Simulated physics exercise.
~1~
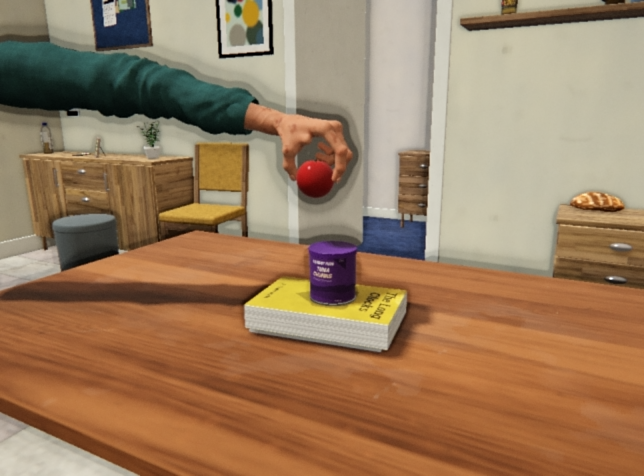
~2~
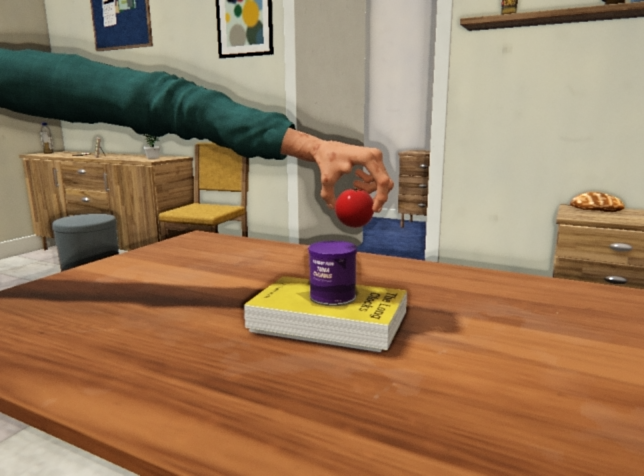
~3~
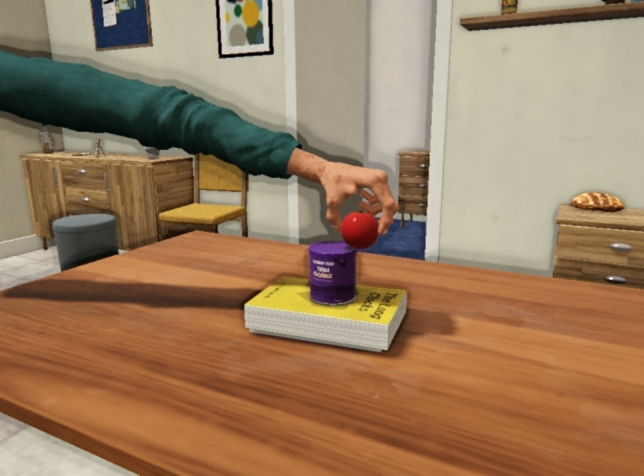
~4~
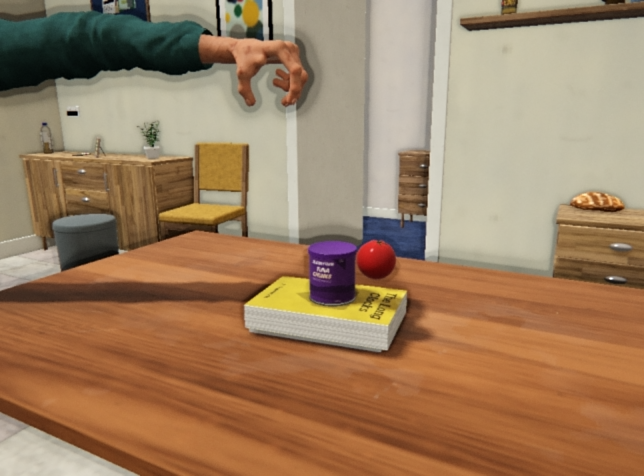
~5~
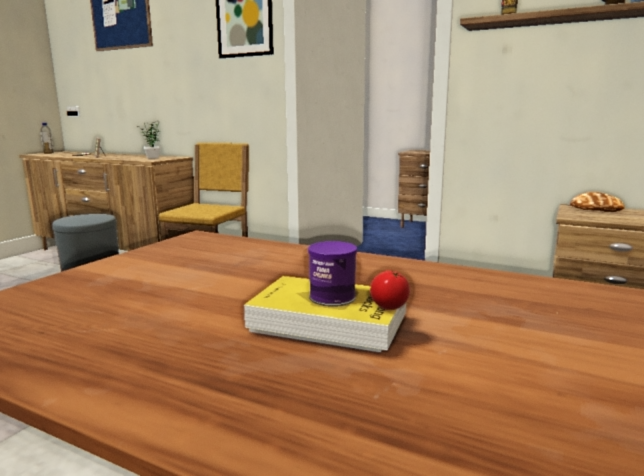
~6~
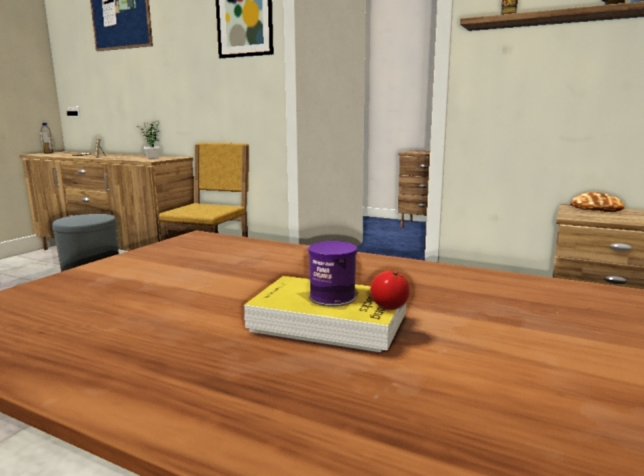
Red tomato being lowered by a hand onto a purple pot, slipping off its right side and settling on the yellow book.
